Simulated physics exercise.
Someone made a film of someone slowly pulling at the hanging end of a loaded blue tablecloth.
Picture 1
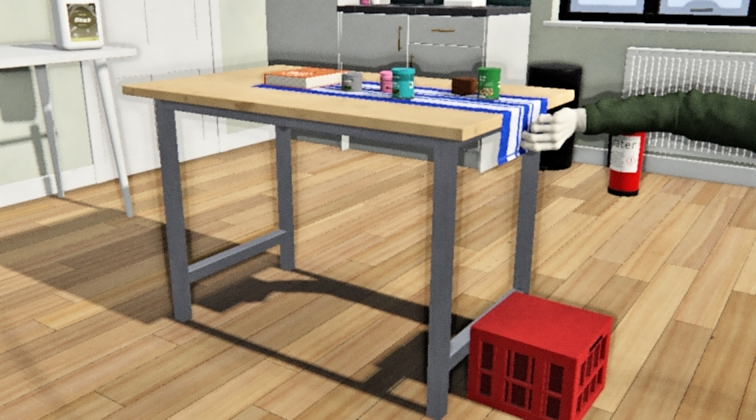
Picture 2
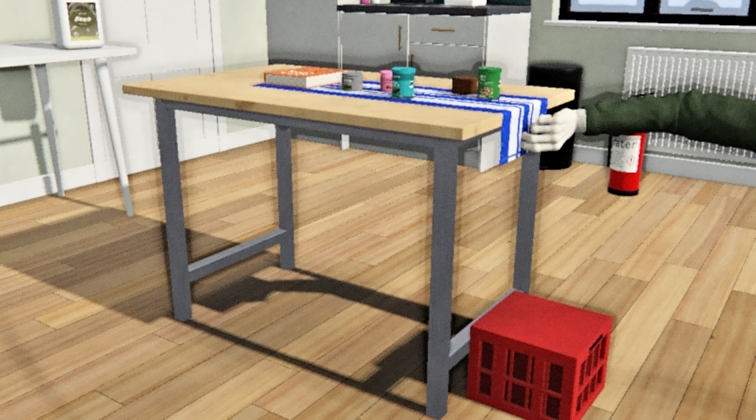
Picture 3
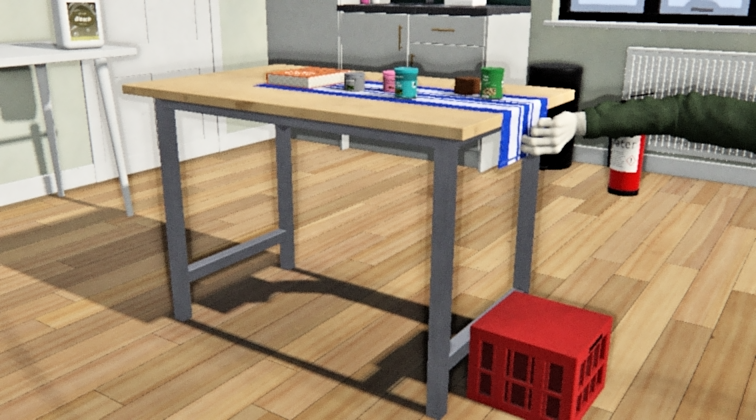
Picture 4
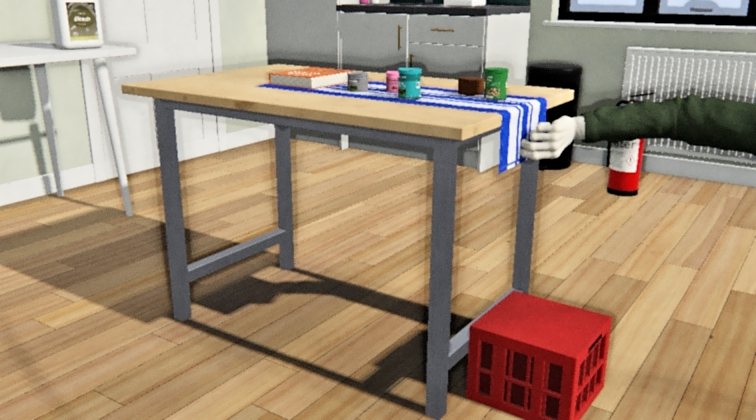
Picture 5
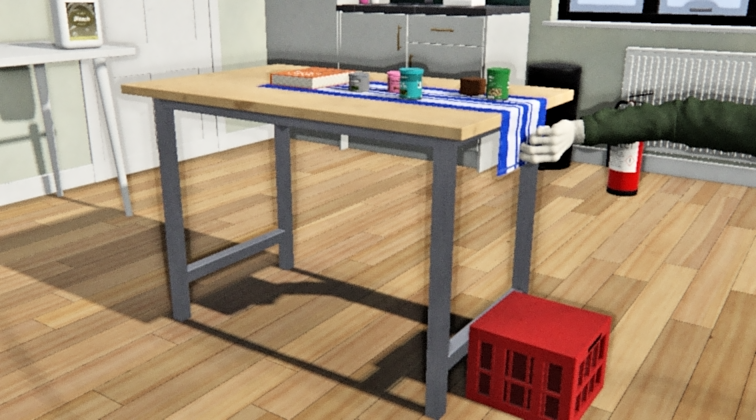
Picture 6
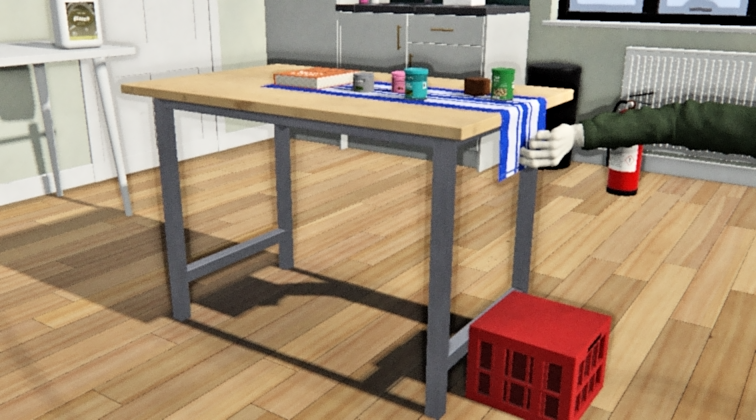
In this clip, a gloved hand at the right slowly pulls down the hanging end of a blue-and-white striped cloth on a wooden table, and the small pots and cans on it shift slightly right, above a still red crate.
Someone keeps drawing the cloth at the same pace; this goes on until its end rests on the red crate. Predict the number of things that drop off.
Oh, the ones that fall number four in all this time.
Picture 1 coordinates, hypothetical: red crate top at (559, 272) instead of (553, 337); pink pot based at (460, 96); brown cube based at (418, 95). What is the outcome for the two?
The pink pot does not stay aboard, and the brown cube stays aboard.
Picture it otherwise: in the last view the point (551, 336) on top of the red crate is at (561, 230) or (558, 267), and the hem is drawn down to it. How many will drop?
The count comes out 1 and 2.
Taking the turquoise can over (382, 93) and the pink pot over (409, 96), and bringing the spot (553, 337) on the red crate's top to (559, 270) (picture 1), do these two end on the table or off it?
The turquoise can? Safe. The pink pot? Safe.
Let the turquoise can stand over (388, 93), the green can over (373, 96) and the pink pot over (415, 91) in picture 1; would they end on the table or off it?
I reckon the turquoise can takes a fall, the green can takes a fall and the pink pot takes a fall.
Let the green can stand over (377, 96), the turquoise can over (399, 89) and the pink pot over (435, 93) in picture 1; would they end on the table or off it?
Of these three, the green can takes a tumble, the turquoise can takes a tumble, the pink pot takes a tumble.
A little later, hem near (518, 246); green can and brown cube gone.
Next, hem on the crate; green can, brown cube, turquoise can and pink pot gone.
When it is over, hem on the crate; green can, brown cube, turquoise can and pink pot gone. Over the edge go four.
